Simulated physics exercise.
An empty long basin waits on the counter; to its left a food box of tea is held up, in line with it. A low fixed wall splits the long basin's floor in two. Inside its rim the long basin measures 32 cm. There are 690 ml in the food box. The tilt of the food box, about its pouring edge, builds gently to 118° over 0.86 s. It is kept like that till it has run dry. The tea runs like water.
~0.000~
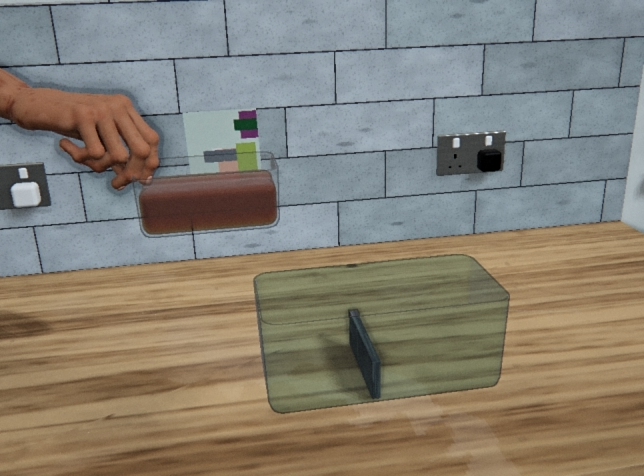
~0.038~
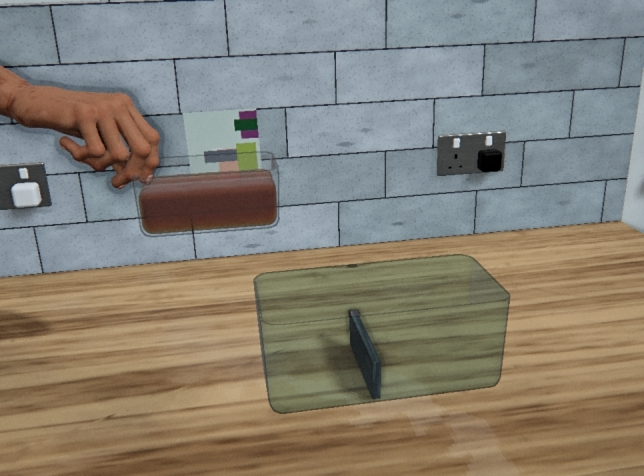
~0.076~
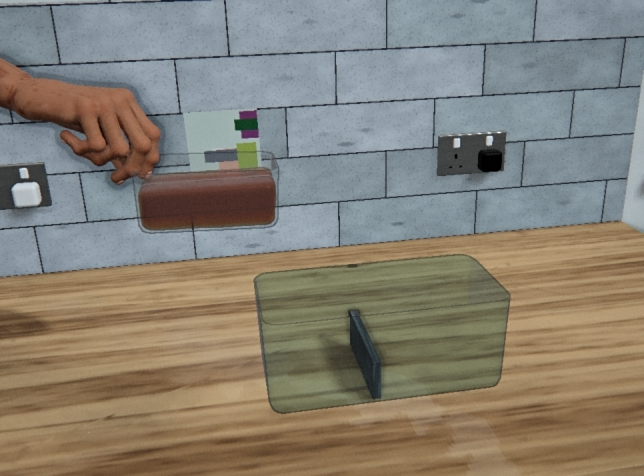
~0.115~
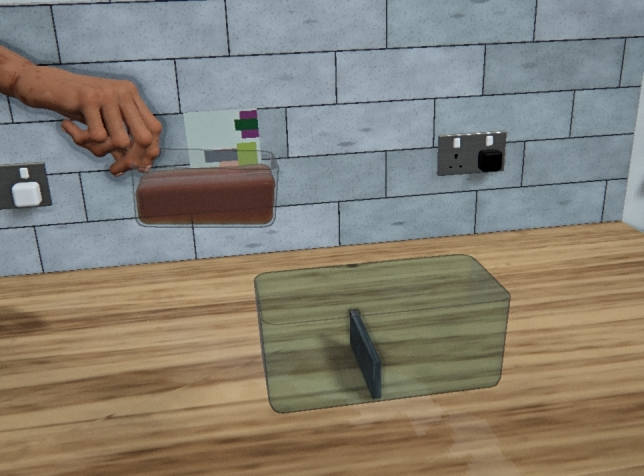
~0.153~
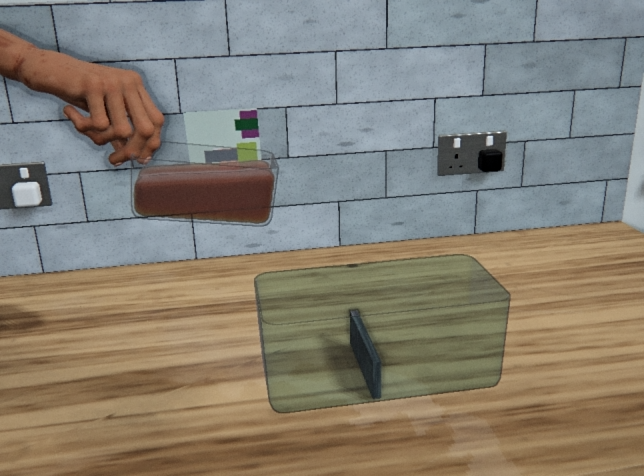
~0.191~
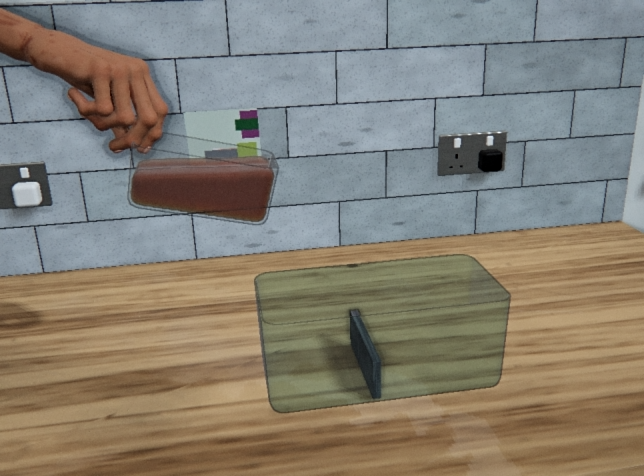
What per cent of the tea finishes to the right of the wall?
The far part has some 77 per cent.
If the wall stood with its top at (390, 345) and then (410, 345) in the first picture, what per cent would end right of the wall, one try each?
In turn about 55 and 25 per cent.
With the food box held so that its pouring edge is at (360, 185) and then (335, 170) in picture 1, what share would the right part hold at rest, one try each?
First 80, then 90 per cent.
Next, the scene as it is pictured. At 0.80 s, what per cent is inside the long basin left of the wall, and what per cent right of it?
Left about 7, right about 76.
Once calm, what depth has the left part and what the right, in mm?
Left about 8 mm, right about 22 mm.
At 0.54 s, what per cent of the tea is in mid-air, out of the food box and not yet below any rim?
About 52 per cent.
After 0.54 s the tilt is 82° and 44 per cent is still to pour, 3 is left of the wall and 0 right of it.
After 0.80 s the tilt is 117° and 2 per cent is still to pour, 7 is left of the wall and 75 right of it.
After 1.07 s the tilt is 118° and 0 per cent is still to pour, 21 is left of the wall and 77 right of it.
After 1.36 s the tilt is 118° and 0 per cent is still to pour, 21 is left of the wall and 77 right of it.
In the end 21 per cent lies left of the wall, 77 right of it and 3 outside.
